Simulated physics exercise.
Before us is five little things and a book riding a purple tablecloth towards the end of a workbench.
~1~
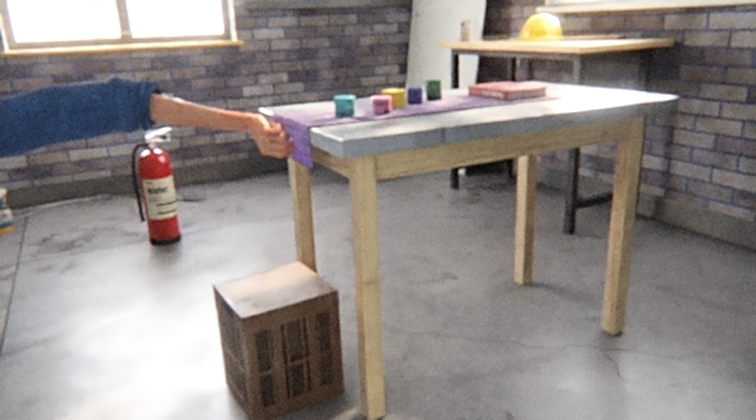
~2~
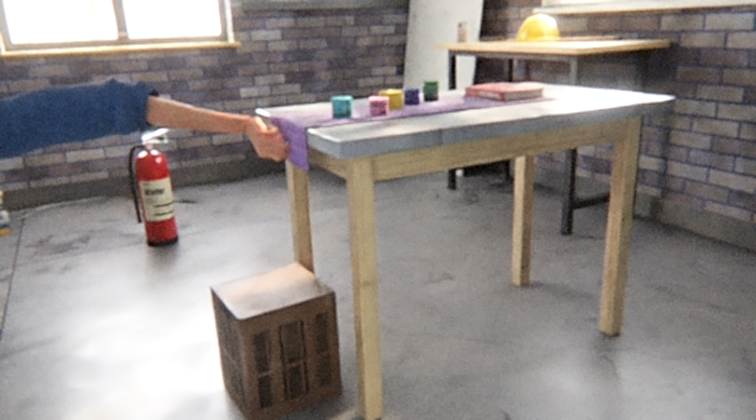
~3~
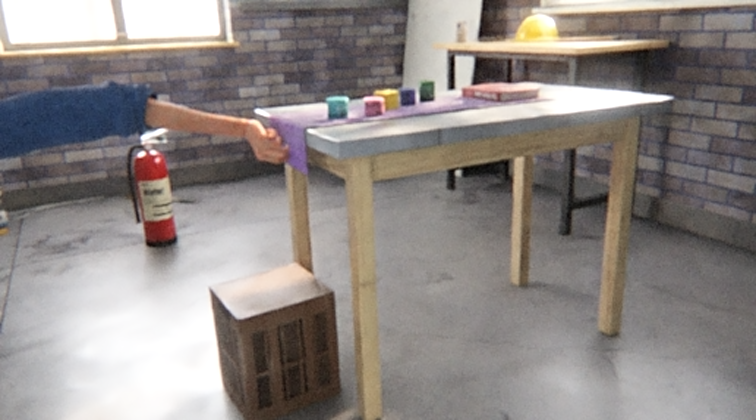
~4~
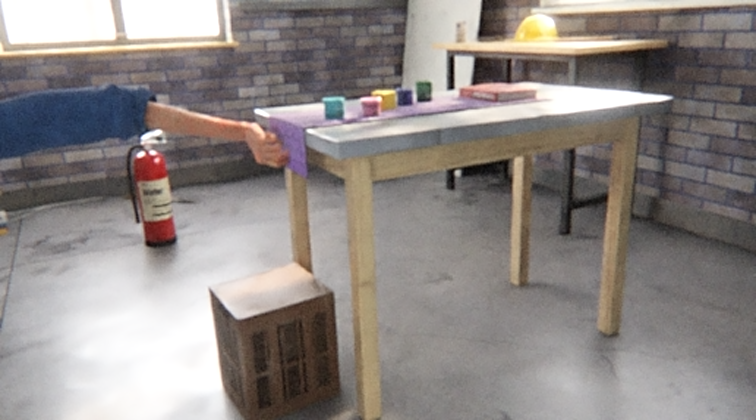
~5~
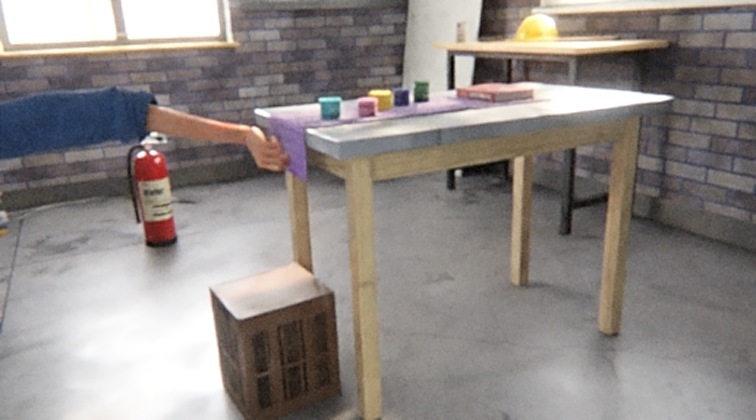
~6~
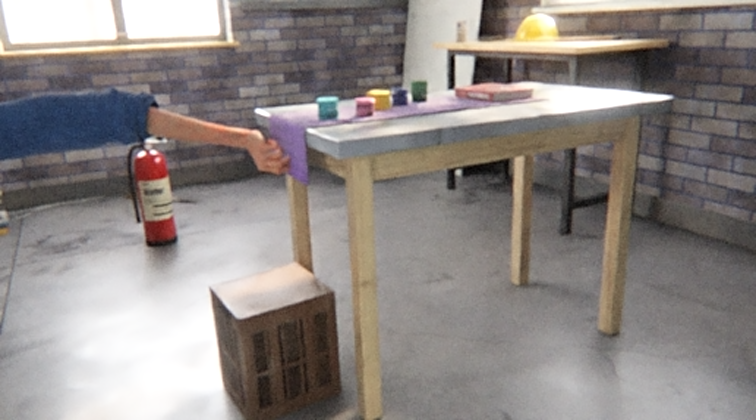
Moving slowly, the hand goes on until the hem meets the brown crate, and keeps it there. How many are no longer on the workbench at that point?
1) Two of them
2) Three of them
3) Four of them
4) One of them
2.
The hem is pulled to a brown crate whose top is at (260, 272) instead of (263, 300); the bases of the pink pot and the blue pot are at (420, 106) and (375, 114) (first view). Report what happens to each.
Result: Pink pot still there, blue pot gone.
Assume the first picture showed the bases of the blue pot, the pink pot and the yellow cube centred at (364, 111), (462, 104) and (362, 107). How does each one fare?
The blue pot is lost, the pink pot stays aboard, the yellow cube is lost.
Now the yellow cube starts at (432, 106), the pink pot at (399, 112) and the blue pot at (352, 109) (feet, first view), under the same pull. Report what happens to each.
The yellow cube stays put, the pink pot topples down, and the blue pot topples down.
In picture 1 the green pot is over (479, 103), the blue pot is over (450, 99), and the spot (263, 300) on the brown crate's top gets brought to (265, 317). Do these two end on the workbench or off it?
The green pot? Safe. The blue pot? Safe.
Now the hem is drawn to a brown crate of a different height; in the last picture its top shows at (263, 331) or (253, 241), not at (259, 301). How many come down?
Respectively 4 and 1.
Soon after, hem near (292, 232); turquoise pot gone.
After that, hem on the crate; turquoise pot, pink pot and yellow cube gone.
In the end, hem on the crate; turquoise pot, pink pot and yellow cube gone. The count of fallen things is three.
